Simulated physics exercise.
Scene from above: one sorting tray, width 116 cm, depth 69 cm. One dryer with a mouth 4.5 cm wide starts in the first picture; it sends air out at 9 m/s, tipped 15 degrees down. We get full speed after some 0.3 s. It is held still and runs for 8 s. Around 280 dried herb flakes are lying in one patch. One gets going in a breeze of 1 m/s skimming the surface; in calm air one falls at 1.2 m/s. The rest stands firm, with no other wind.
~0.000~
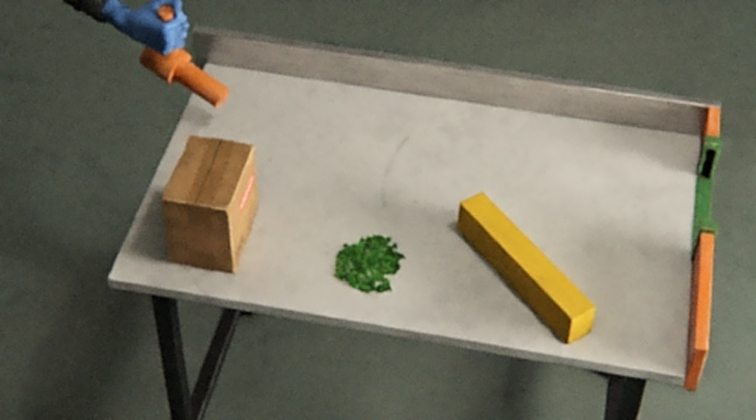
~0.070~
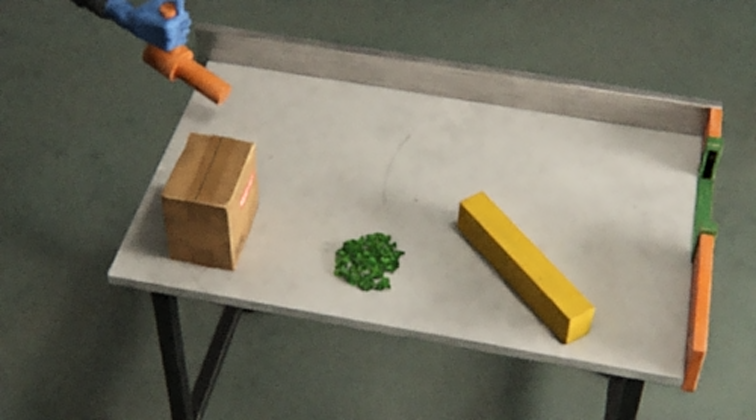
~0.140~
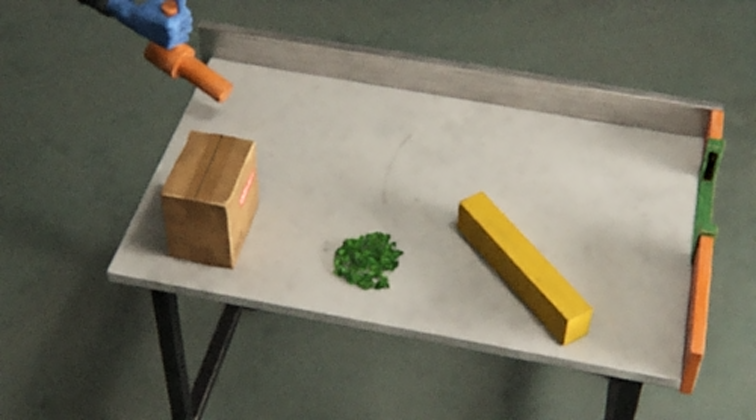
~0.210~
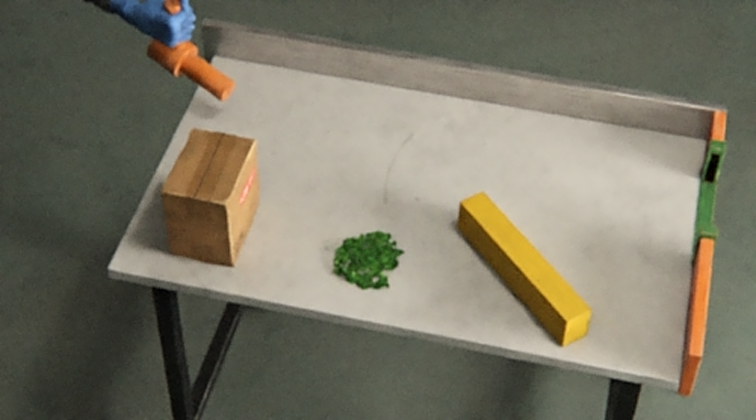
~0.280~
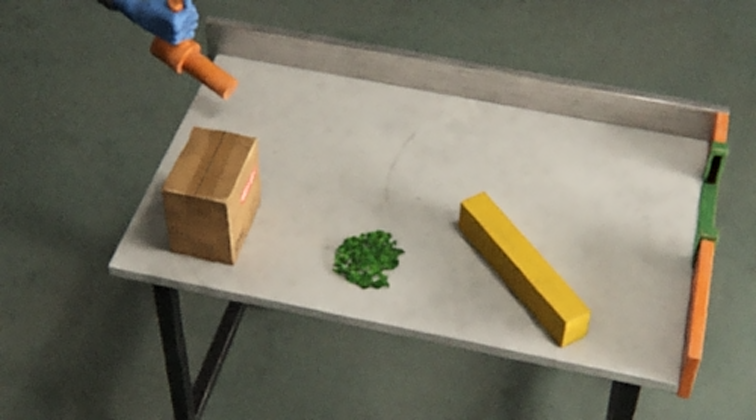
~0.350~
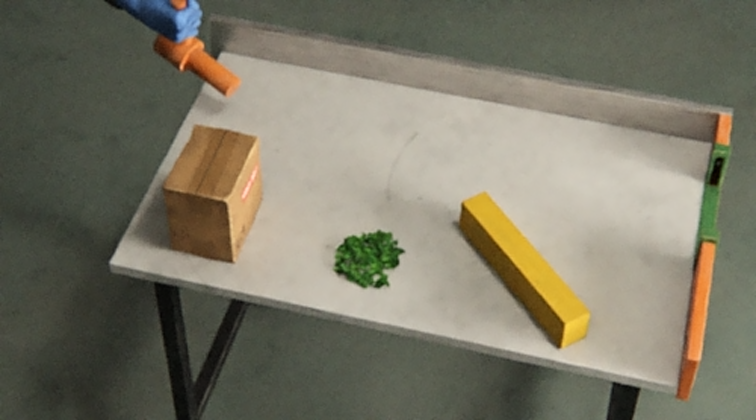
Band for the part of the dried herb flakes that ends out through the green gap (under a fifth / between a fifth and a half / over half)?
Band: Under a fifth.
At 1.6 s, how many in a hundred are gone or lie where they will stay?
Estimate: Close to 100 %.
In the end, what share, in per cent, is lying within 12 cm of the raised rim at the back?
It comes to close to 0 per cent.
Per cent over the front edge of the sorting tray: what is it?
About 100 % front.
After 1.6 s the count stands so, 0 % are out through the green gap.
After 2.6 s the count stands so, 0 % are out through the green gap.
After 4.4 s the count stands so, 0 % are out through the green gap.
After 8.0 s, at the end, 0 % are out through the green gap.
